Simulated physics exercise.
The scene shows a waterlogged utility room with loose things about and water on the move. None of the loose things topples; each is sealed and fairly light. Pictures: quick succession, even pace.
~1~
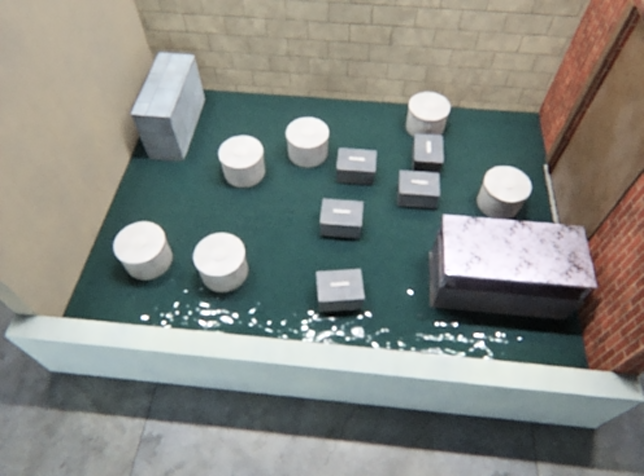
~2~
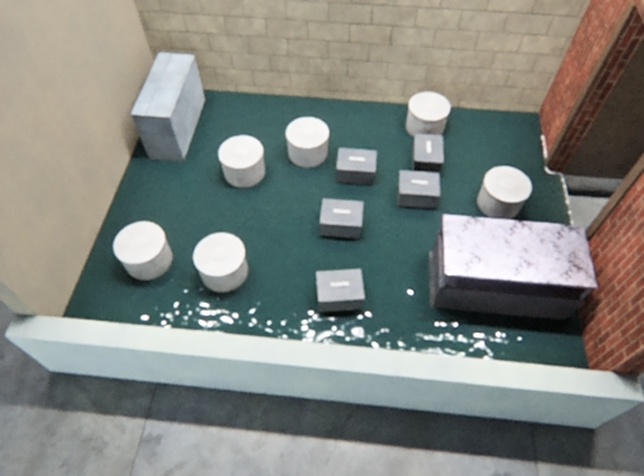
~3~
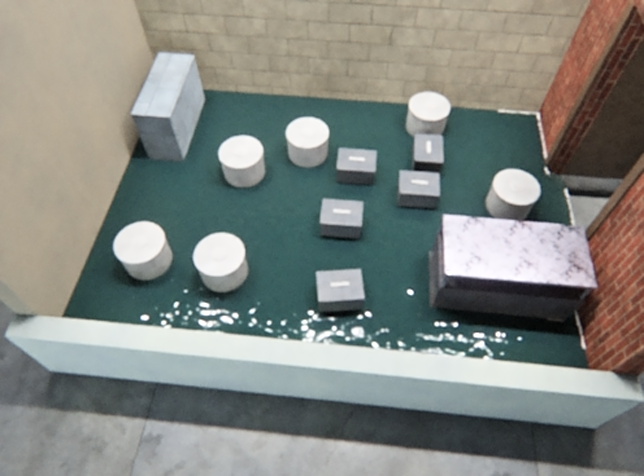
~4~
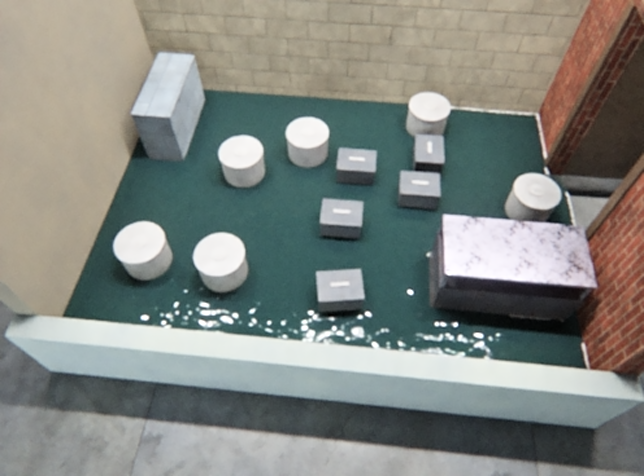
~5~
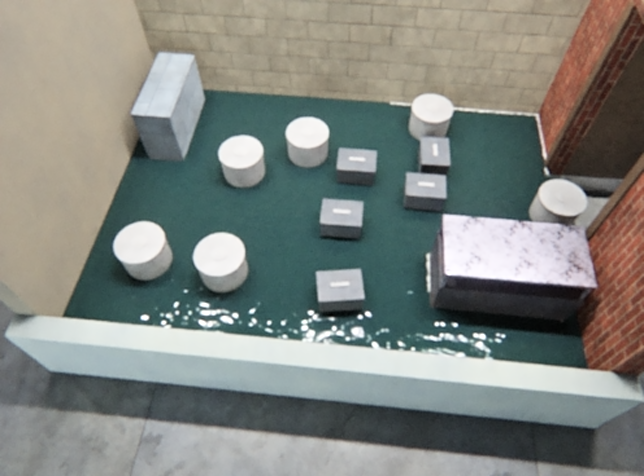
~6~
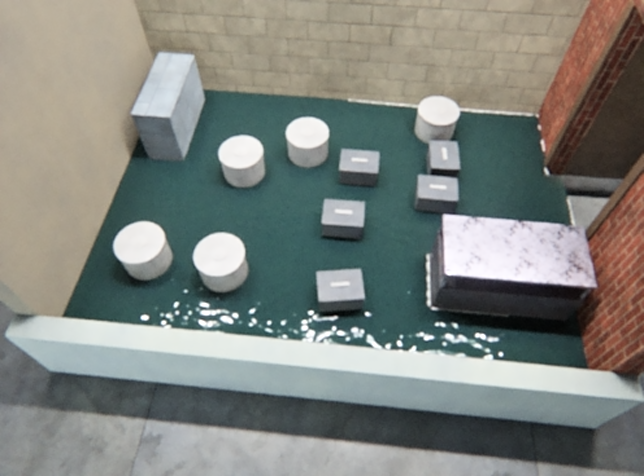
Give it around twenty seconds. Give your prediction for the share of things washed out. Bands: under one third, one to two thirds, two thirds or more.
Two thirds and up.
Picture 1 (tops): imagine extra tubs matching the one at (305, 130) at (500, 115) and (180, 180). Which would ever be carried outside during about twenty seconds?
Listed first makes it out, listed second does not escape.
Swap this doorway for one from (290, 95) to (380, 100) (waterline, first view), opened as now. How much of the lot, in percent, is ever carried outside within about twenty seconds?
Result: Close to 60 %.
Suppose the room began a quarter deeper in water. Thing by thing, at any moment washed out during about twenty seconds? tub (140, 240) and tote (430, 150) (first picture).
As listed: Kept in, out.
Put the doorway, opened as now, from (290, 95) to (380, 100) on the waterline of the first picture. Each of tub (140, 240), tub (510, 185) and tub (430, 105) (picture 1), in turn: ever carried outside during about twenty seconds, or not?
Item one doesn't escape, item two doesn't escape, item three gets away.
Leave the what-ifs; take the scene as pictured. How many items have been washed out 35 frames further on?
8.
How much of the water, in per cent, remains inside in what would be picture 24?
Estimate: Roughly 68 %.
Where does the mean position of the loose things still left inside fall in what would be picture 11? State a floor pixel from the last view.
I'd say roughly (368, 211).
A moment on, 1 of 11 are out; 10 afloat.
Next, 6 of 11 are out; 5 afloat.
Later, 8 of 11 are out; 3 afloat.
In the end, 8 of 11 are out; 3 afloat.
